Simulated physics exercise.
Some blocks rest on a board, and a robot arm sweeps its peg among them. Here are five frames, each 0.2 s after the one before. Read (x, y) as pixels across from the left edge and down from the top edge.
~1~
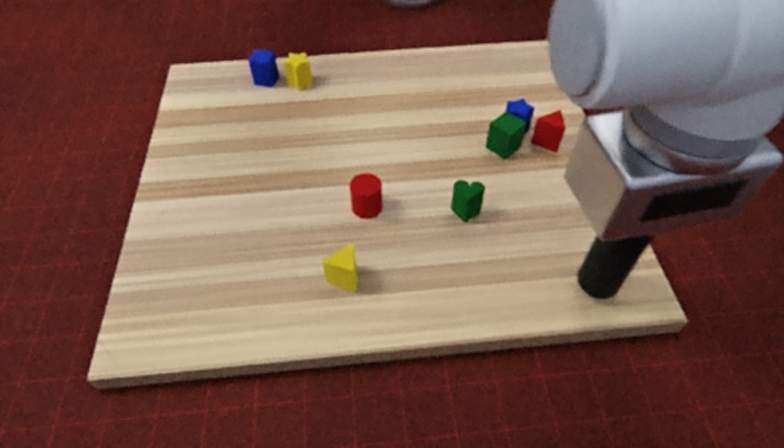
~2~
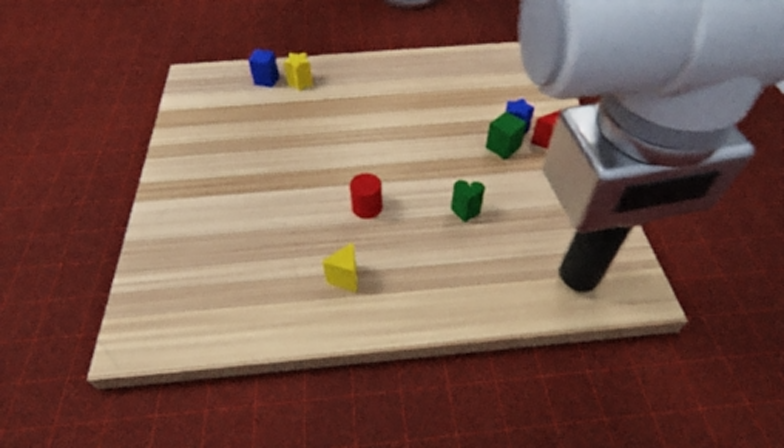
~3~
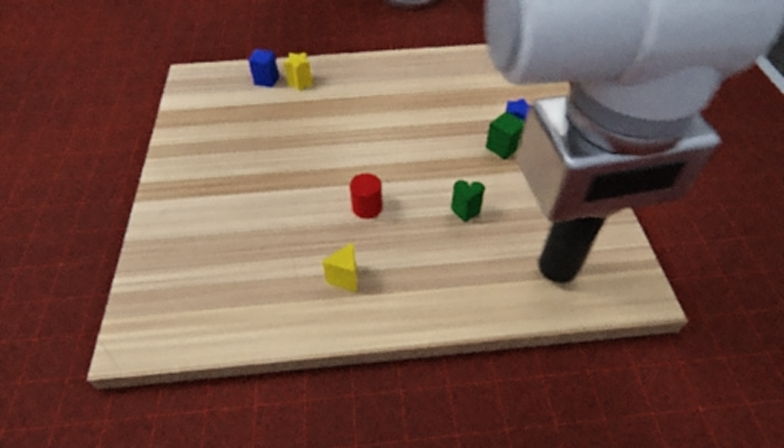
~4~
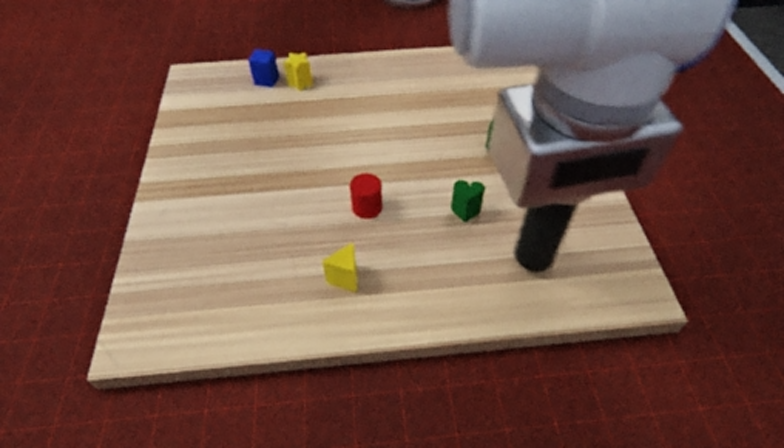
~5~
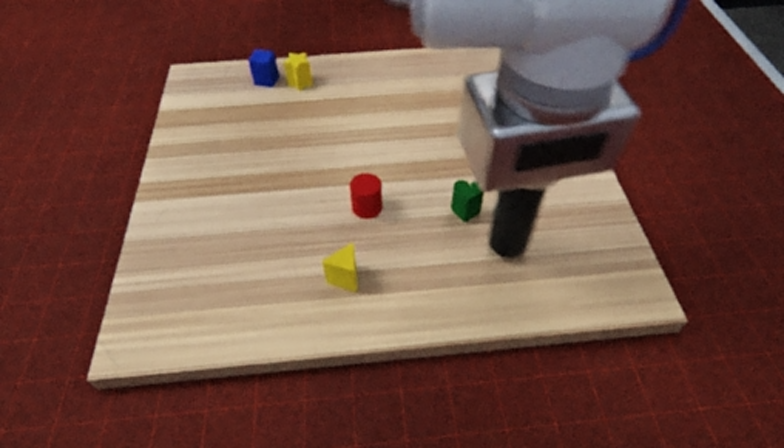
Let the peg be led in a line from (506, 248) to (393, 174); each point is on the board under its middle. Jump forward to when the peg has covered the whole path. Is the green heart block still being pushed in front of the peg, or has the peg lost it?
It will get left beside or behind the peg.
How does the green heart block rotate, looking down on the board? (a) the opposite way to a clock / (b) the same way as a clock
Correct choice: B.
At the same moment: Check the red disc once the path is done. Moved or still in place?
Put simply, it stays right there.
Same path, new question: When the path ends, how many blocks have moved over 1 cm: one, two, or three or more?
Expect one.
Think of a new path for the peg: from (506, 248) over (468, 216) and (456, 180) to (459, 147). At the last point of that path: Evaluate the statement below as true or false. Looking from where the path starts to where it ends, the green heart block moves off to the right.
The claim does not hold.
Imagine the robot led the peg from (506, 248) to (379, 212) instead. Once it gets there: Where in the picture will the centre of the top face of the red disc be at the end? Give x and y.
In the picture, it is at (346, 178).
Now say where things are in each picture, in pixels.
The first picture shows peg tip at (598, 281); block tops, red disc at (365, 183); green heart block at (470, 187).
The second picture shows peg at (580, 275); blocks unchanged.
The third picture shows peg at (558, 266); blocks unchanged.
The fourth picture shows peg at (534, 255); blocks unchanged.
The fifth picture shows peg at (508, 242); red disc at (365, 183); green heart block at (470, 187).
What follows on the original path. One third of the way, peg at (467, 214); green heart block at (457, 175), turned 20° clockwise.
Two thirds of the way, peg at (428, 190); green heart block at (432, 151), turned 55° clockwise.
At the end, peg at (393, 168); red disc in place; green heart block at (429, 144), turned 75° clockwise.
